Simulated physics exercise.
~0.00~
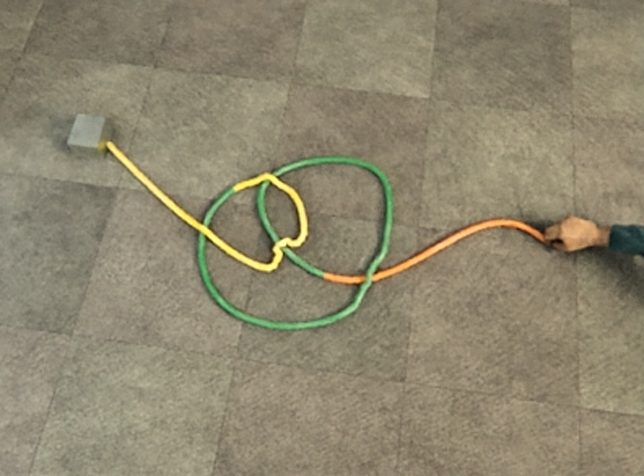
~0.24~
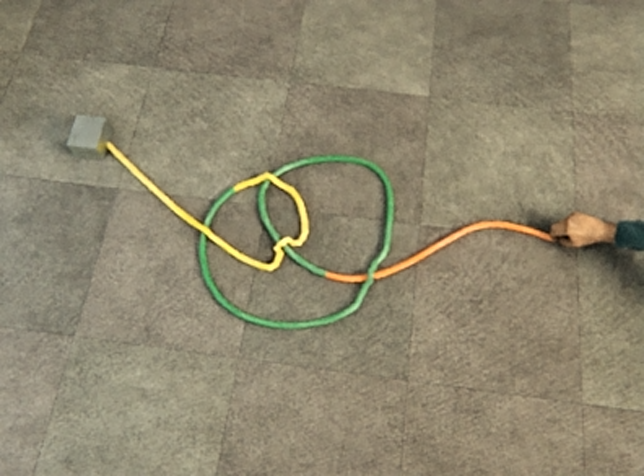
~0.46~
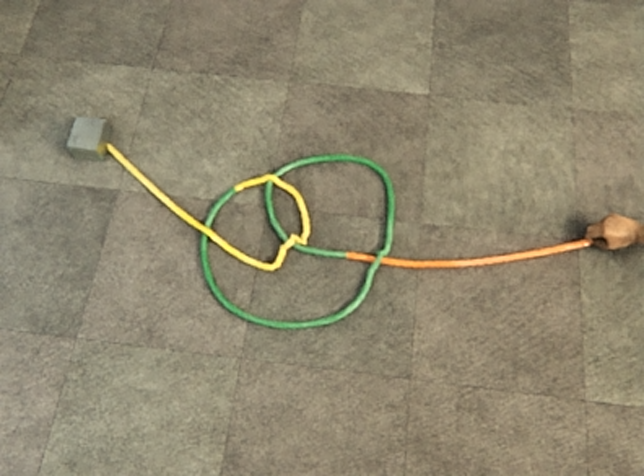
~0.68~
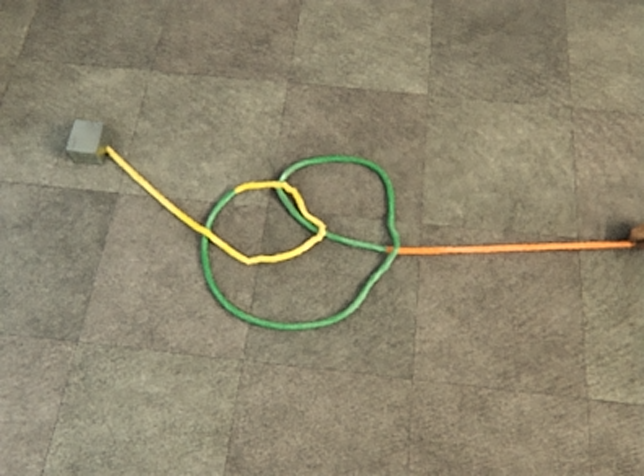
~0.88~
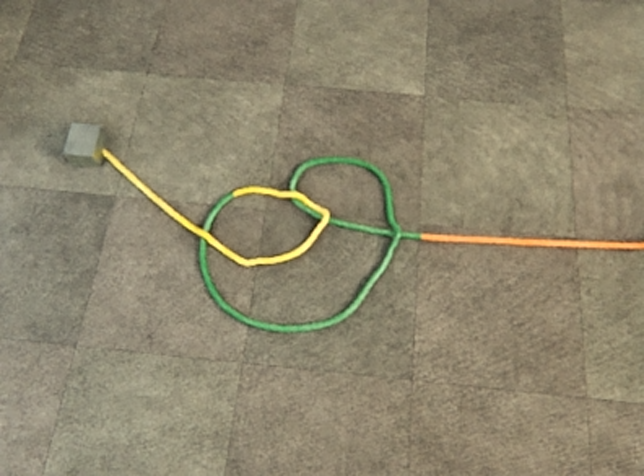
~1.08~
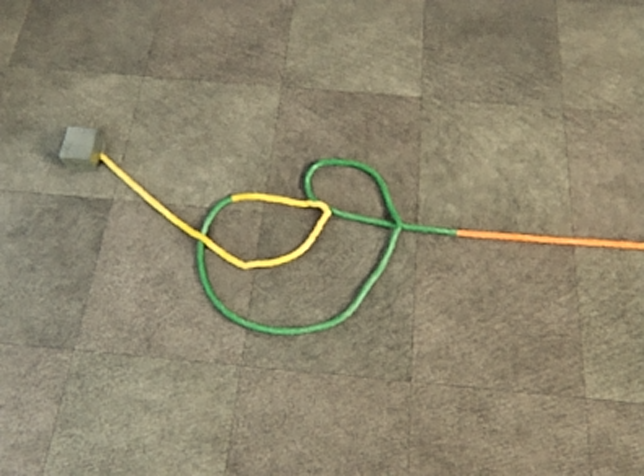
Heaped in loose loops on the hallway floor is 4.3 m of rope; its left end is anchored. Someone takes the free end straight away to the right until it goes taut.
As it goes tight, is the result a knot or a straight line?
The rope comes out smooth.
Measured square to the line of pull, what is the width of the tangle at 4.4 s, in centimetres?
Around 22 cm.
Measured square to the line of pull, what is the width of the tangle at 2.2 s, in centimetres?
Looks like about 52 cm to me.
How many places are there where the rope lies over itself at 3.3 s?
1 in total.
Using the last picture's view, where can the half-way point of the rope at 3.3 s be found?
Mid-length point: Approx. (443, 269) px.
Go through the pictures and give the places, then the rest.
In the first frame, crossings (203, 232) yellow over green, (270, 179) yellow over green, (299, 261) yellow over green, (379, 276) green over orange; rope runs through (190, 220) (245, 184) (341, 315) (296, 165) (426, 254); grip (550, 243).
In the second frame, rope runs through (191, 220) (343, 314) (428, 252); grip (556, 239).
In the third frame, rope runs through (192, 221) (345, 313) (455, 264); grip (592, 241).
In the fourth frame, rope runs through (192, 223) (346, 313) (494, 249); grip (635, 243).
In the fifth frame, rope runs through (190, 226) (345, 315) (530, 242).
In the sixth frame, rope runs through (188, 229) (244, 196) (343, 317) (307, 185) (565, 241).
After 2.2 s, the ends are 2.7 m apart, loops still 52 cm across.
After 3.3 s, the ends are 3.3 m apart, loops still 29 cm across.
After 4.4 s, the ends are 4.0 m apart, loops still 23 cm across.
After 5.5 s, the ends are 4.3 m apart, and it runs straight.
After 5.8 s, the ends are 4.3 m apart, and it runs straight.
